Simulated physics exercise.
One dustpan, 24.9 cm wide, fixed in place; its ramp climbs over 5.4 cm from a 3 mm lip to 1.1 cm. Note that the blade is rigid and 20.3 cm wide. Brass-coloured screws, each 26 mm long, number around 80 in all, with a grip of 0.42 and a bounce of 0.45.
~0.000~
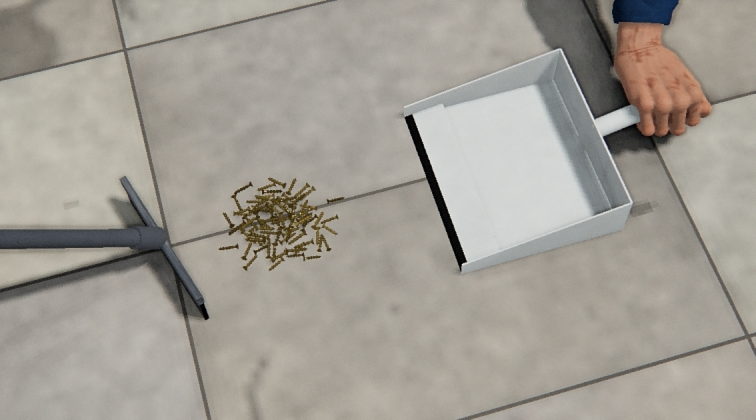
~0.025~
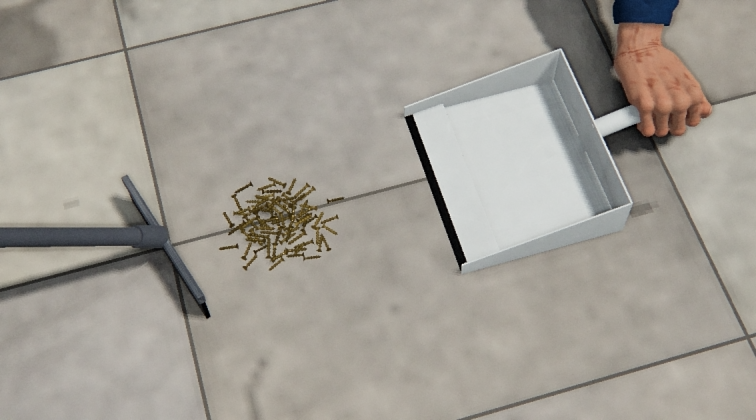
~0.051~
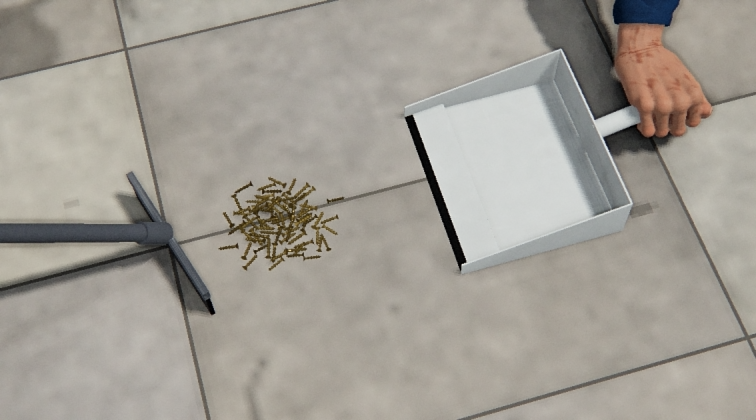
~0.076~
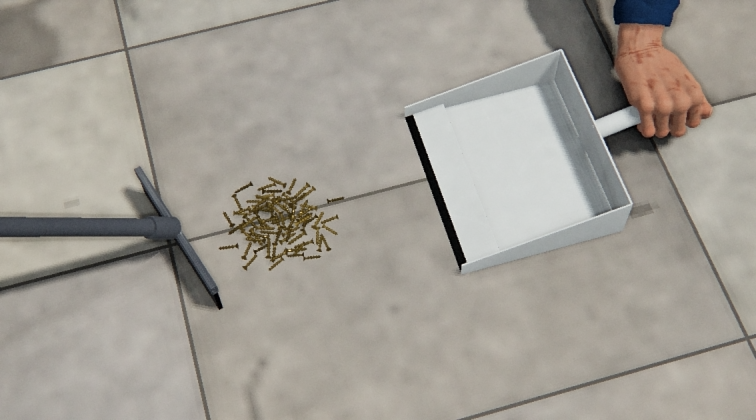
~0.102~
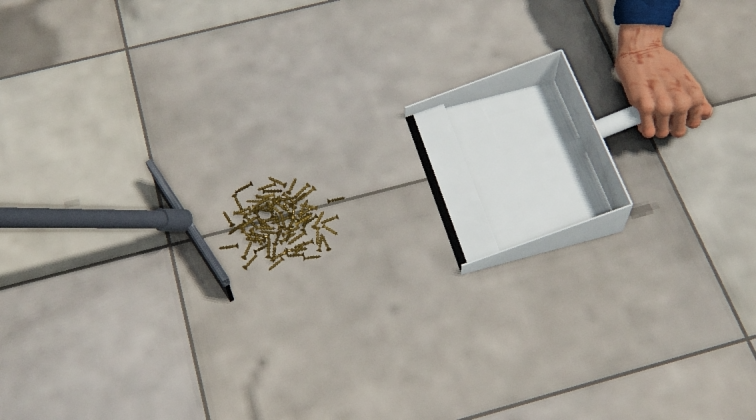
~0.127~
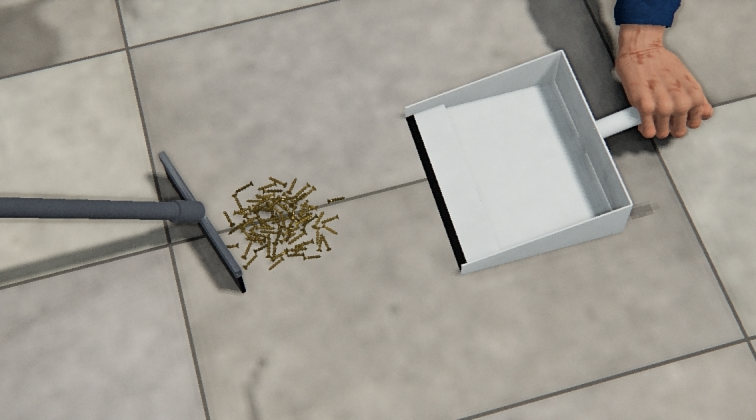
A dark blade on a pole slides right toward brass-coloured screws while a hand holds a dustpan.
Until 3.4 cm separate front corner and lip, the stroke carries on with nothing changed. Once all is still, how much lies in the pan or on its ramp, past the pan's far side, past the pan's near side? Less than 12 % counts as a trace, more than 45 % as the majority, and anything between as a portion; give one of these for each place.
Pan - a trace, far side - a portion, near side - a trace.
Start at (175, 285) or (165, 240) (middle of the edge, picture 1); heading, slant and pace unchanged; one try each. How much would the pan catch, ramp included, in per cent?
Around 5 percent, then around 5 percent.
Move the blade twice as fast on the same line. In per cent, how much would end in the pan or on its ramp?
Some 35 %.
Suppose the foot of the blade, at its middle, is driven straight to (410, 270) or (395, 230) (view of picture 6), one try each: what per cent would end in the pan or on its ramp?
First try around 0 %, second try around 5 %.
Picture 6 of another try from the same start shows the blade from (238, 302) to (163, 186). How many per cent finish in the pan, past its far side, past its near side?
The pan gets 0, the far side 0 and the near side 0.
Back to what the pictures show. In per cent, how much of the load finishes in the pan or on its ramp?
About 10 per cent.
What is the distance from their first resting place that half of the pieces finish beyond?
Around 20 centimetres.
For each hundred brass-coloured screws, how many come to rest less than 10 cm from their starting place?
It comes to near 10 percent.
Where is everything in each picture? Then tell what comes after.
Blade from (199, 300) to (126, 184), moved 0.0 cm, 0 of the pieces shifted so far; middle of the pieces at (281, 221); pan at (524, 168), in the first frame.
Blade from (201, 298) to (127, 183), moved 0.2 cm, 0 of the pieces shifted so far; middle of the pieces at (281, 220), in the second frame.
Blade from (206, 295) to (132, 179), moved 1.0 cm, 0 of the pieces shifted so far; middle of the pieces at (281, 220), in the third frame.
Blade from (214, 289) to (140, 174), moved 2.1 cm, 0 of the pieces shifted so far; middle of the pieces at (281, 220), in the fourth frame.
Blade from (225, 281) to (151, 167), moved 3.8 cm, 0 of the pieces shifted so far; middle of the pieces at (281, 220), in the fifth frame.
Blade from (238, 273) to (164, 159), moved 5.7 cm, 0 of the pieces shifted so far; middle of the pieces at (281, 220); pan at (525, 169). Its pace works out near 0.74 m/s, heading 22 degrees away from the viewer's side, in the sixth frame.
After 0.31 s, middle of the blade 18 cm from the lip; 0 % over the lip, far side 0 %, near side 0 %.
After 0.42 s, middle of the blade 10 cm from the lip; 0 % over the lip, far side 10 %, near side 0 %.
Then, at 0.67 s, middle of the blade 6 cm from the lip; 10 % over the lip, far side 25 %, near side 0 %.
At rest (1.6 s), pan 10 %, far side 25 %, near side 0 %, in front of the lip or behind the blade 70 %.
